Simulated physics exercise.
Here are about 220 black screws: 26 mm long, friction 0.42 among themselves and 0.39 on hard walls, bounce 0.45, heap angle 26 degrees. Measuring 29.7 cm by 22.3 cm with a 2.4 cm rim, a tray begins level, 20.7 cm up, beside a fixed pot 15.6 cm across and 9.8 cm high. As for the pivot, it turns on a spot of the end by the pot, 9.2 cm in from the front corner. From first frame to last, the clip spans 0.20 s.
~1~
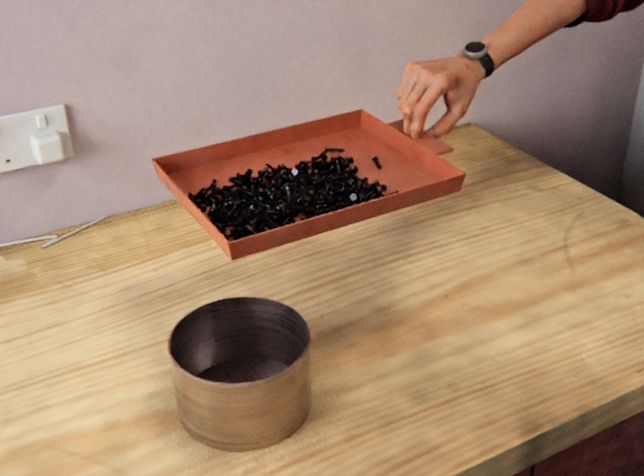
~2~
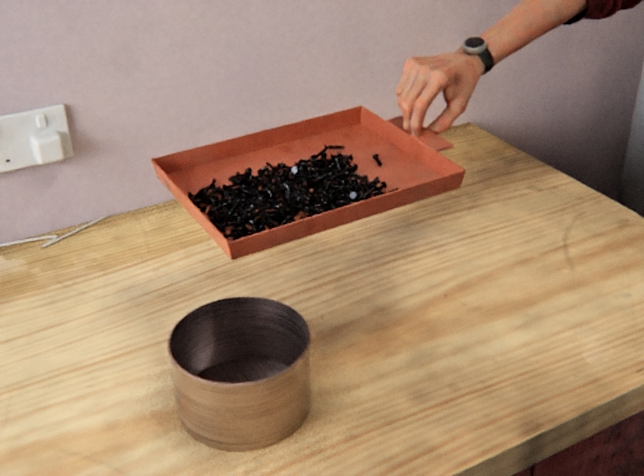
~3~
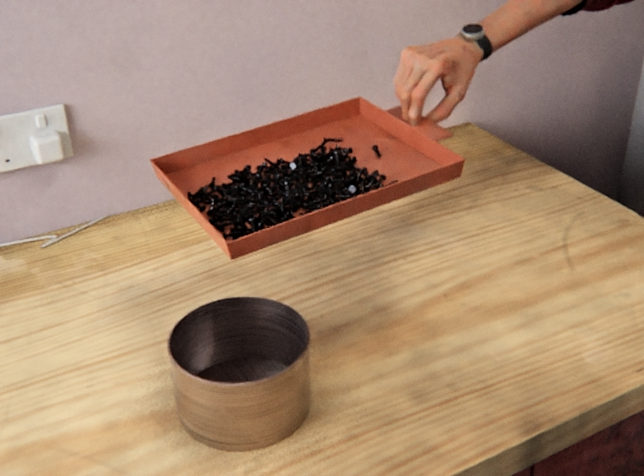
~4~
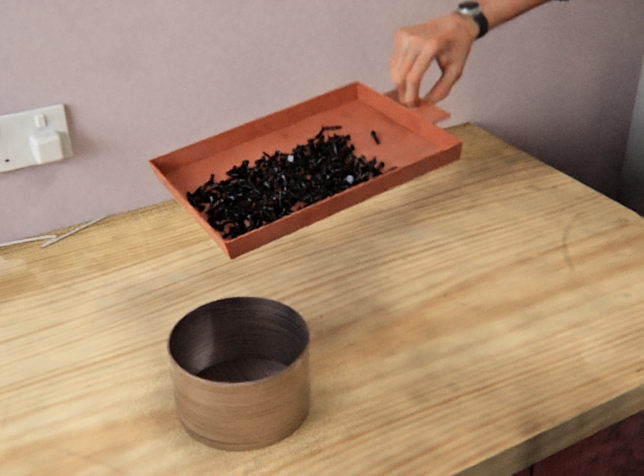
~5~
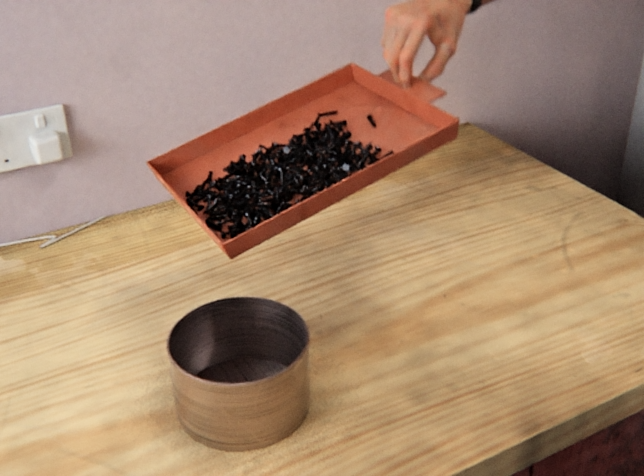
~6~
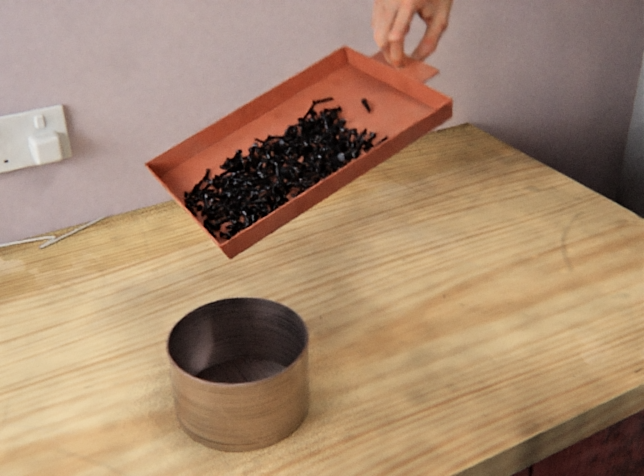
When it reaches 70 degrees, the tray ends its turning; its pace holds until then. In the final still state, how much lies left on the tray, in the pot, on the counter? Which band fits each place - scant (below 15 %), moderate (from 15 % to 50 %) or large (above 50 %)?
Tray: I expect a reasonable chunk to finish up there; pot: I expect a stray few to finish up there; counter: I expect the majority share to finish up there.
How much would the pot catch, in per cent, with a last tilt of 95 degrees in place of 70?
You'd end up with some 10 % in the pot.
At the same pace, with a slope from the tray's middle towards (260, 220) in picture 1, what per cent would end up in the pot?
Some 65 per cent.
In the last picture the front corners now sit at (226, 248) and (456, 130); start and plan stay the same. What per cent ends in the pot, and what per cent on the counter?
Split: Pot = 40, counter = 25.
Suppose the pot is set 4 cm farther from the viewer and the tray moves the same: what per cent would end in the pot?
Result after the change: About 10 in a hundred.
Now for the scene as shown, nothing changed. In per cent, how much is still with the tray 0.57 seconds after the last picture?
Reading: Approx. 30%.
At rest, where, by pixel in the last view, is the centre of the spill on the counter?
It comes to rest with its centre close to (102, 381).
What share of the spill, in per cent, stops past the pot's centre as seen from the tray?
Around 100 in a hundred.
Then, 0.19 s after the last picture, tilt 46 degrees; the tray holds 100 %, the pot 0 %.
Then, 0.31 s after the last picture, tilt 63 degrees; the tray holds 100 %, the pot 0 %.
Then, 0.57 s after the last picture, tilt 70 degrees; the tray holds 30 %, the pot 0 %.
In the end, tray 25 %, pot 10 %, counter 70 %.
